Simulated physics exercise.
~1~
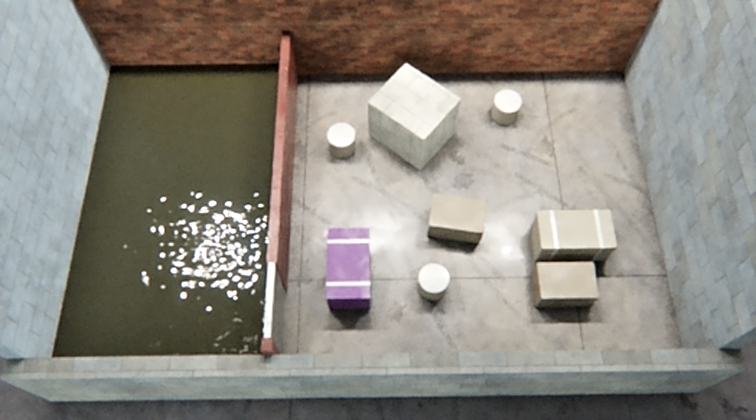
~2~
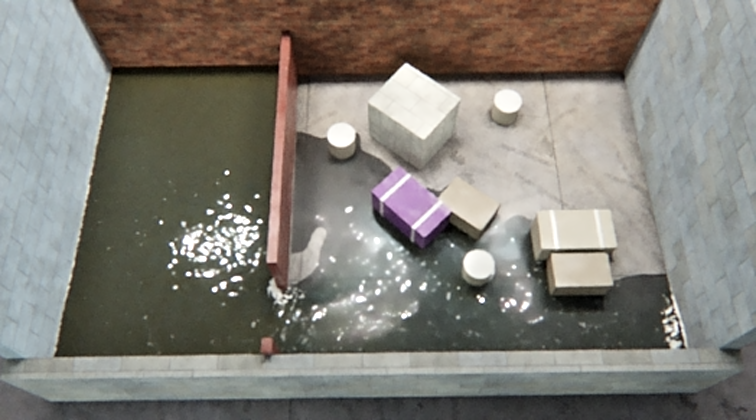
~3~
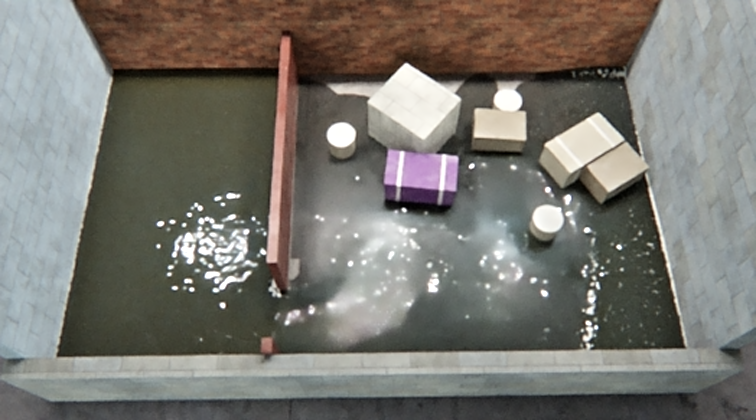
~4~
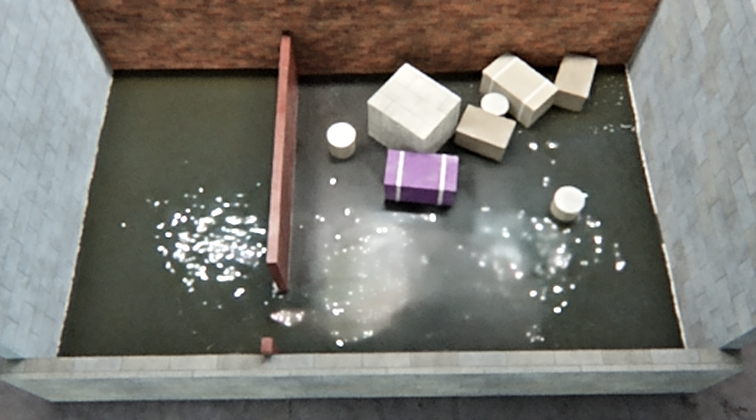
At first, dark water fills the left room behind a reddish partition, while pale blocks, small white cylinders and a purple trunk with white bands sit on the dry floor to the right. The near end of the partition opens, and water spreads across the right floor, turning the purple trunk and pushing it right and up against a tan box. The flood then covers the floor, and the trunk comes to rest below the big white block as tan boxes drift toward the back wall. Finally, the water lies calmer across both rooms, with tan boxes gathered near the back and the trunk unmoved.
